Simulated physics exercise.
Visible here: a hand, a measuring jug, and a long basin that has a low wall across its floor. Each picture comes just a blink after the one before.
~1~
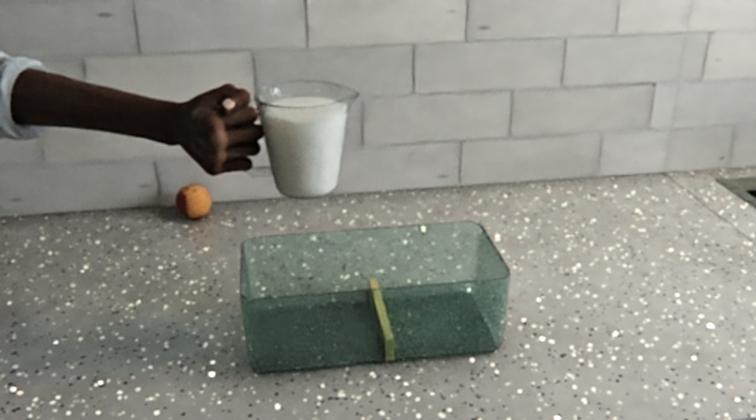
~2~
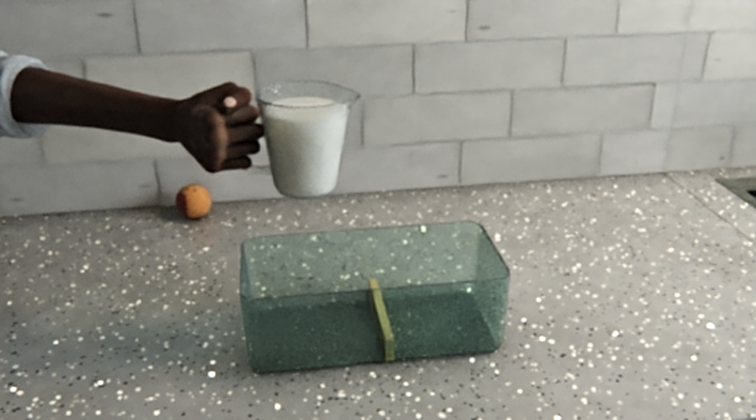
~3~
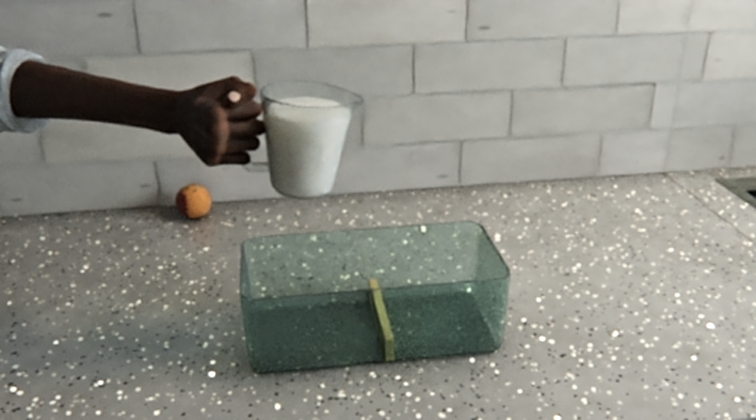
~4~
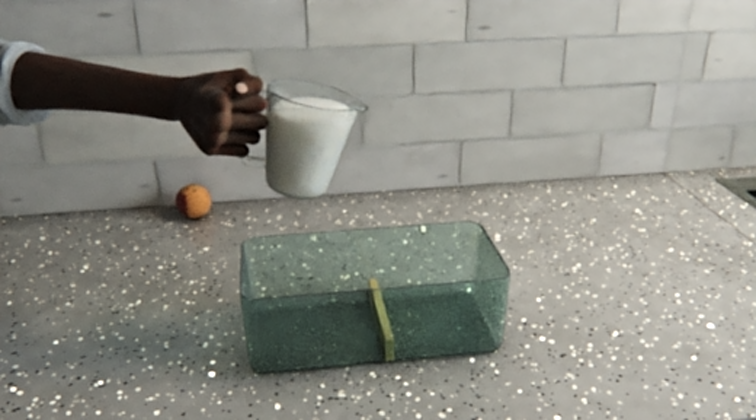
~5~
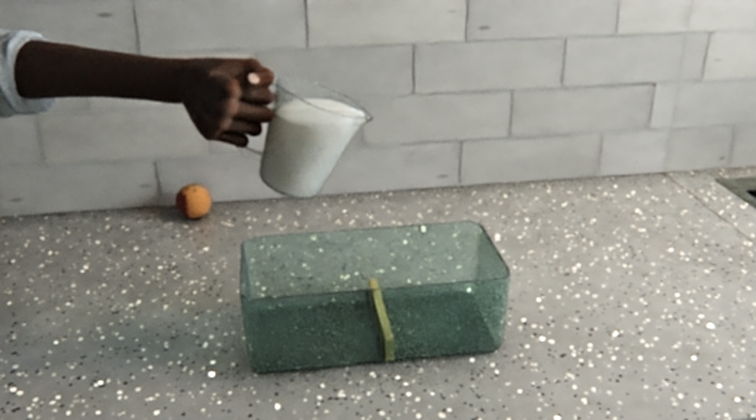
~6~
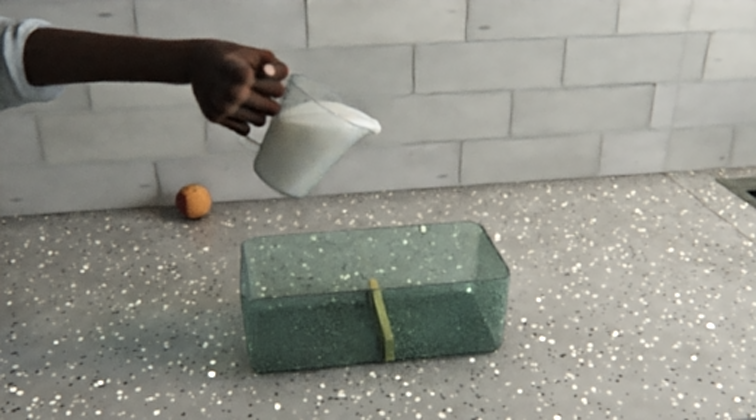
A hand held a clear measuring jug of milk above a long green see-through basin with a low wall across its floor, then gradually tilted it to the right until the milk reached the rim.
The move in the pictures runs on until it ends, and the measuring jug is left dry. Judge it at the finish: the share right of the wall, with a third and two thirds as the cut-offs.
At the finish, the right of the wall has over two thirds.
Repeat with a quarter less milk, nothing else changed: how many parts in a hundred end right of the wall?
Estimate: Close to 85 per cent.
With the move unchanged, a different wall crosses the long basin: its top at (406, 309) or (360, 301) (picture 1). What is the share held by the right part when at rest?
Around 50 percent in try one and around 95 percent in try two.
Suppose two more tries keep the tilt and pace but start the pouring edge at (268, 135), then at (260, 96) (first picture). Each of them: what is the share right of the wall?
It comes to 10 % the first time and 10 % the second.
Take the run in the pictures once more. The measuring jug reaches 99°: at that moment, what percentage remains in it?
Remaining fraction: Approx. 45 %.
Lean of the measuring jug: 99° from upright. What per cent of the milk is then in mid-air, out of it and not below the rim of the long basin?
Somewhere around 30 per cent of it.
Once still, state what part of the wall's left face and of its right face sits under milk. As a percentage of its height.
The left side sits at 10 per cent and the right side at 70.
A moment on, the measuring jug is tipped on its side and 45 per cent is still to pour, 0 is left of the wall and 24 right of it.
Next, the measuring jug is tipped right over and 3 per cent is still to pour, 7 is left of the wall and 78 right of it.
Then the measuring jug is tipped right over and 0 per cent is still to pour, 10 is left of the wall and 87 right of it.
Later the measuring jug is tipped right over and 0 per cent is still to pour, 11 is left of the wall and 87 right of it.
At rest 12 per cent lies left of the wall, 86 right of it and 2 outside.
